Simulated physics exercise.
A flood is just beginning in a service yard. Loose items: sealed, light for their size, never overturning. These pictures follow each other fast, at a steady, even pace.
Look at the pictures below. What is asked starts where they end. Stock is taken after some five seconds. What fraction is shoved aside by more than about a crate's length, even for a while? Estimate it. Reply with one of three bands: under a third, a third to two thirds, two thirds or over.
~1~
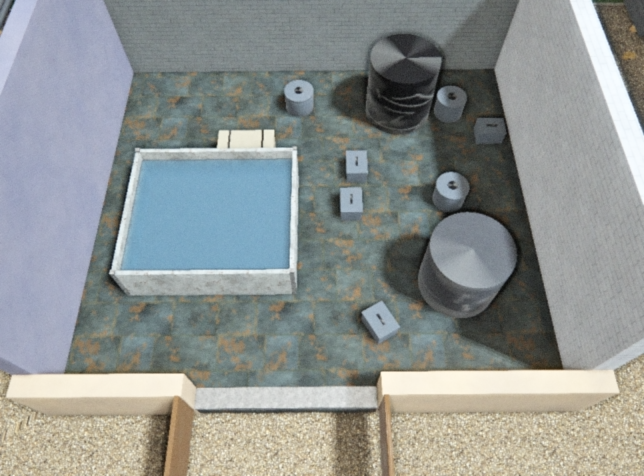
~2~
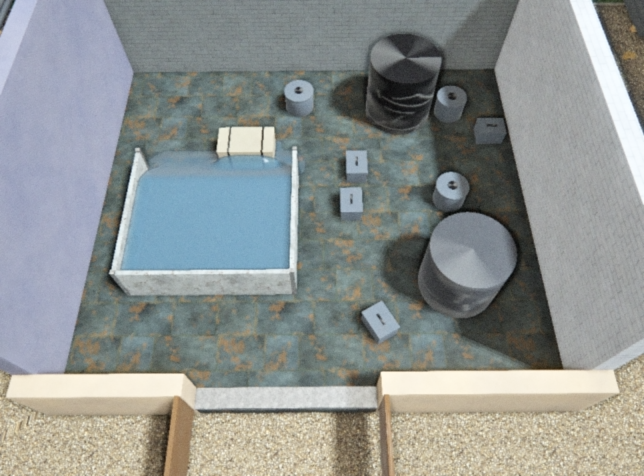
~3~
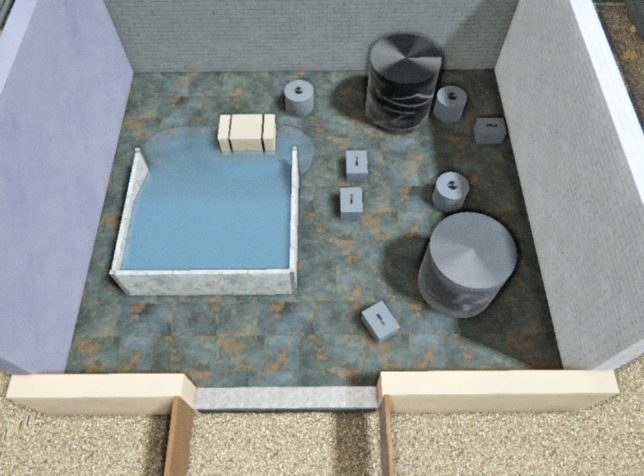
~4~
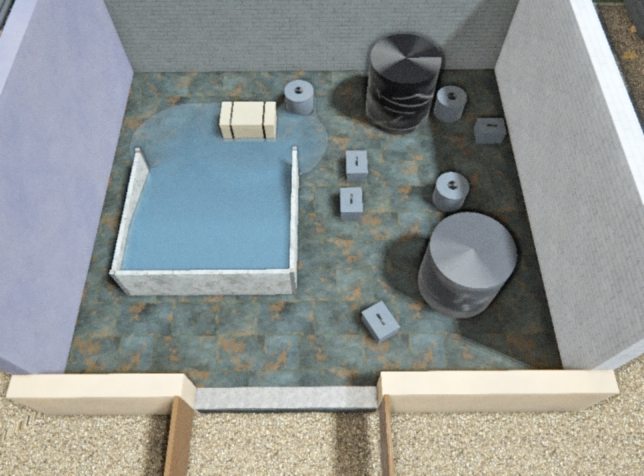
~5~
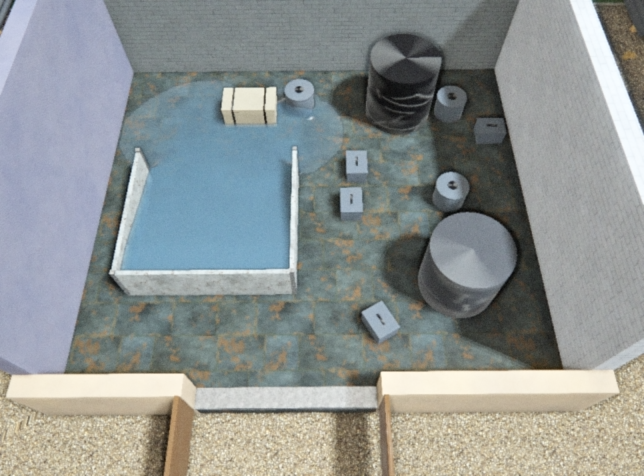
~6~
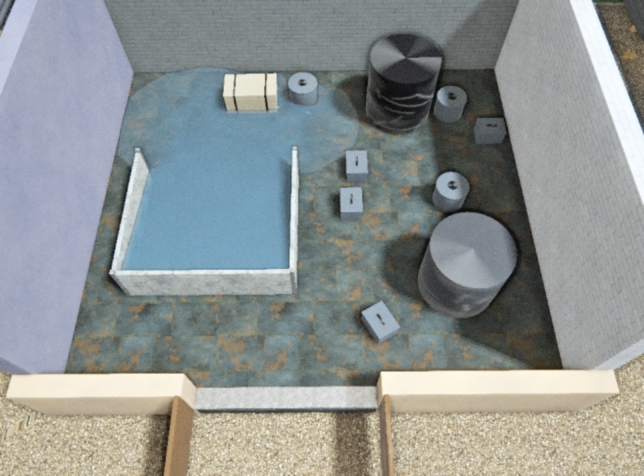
A third to two thirds.
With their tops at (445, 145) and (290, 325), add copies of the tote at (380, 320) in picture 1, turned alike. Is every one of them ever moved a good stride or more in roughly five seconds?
First: Stays short of it; second: Stays short of it.
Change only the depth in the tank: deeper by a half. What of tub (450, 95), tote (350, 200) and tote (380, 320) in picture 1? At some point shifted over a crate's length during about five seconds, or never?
Note, in sequence: Within that / past that mark / within that.
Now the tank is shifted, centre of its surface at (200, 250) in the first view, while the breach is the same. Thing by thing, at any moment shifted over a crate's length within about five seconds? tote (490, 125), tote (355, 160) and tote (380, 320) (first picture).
As listed: Pushed that far, swept aside, never so far.
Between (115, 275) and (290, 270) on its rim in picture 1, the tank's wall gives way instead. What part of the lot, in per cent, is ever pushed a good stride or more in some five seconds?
I'd guess close to 0 percent.
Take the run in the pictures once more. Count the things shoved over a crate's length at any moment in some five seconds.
The total is 5.
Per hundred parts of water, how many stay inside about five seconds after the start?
Near 100 in a hundred.
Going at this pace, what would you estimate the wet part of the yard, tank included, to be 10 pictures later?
Roughly 45 %.
A moment on, 2 of 8 are well off their spots; 0 afloat.
Next, 2 of 8 are well off their spots; 2 afloat.
Later, 2 of 8 are well off their spots; 2 afloat.
In the end, 5 of 8 are well off their spots, and 5 have been at some point; 3 afloat.
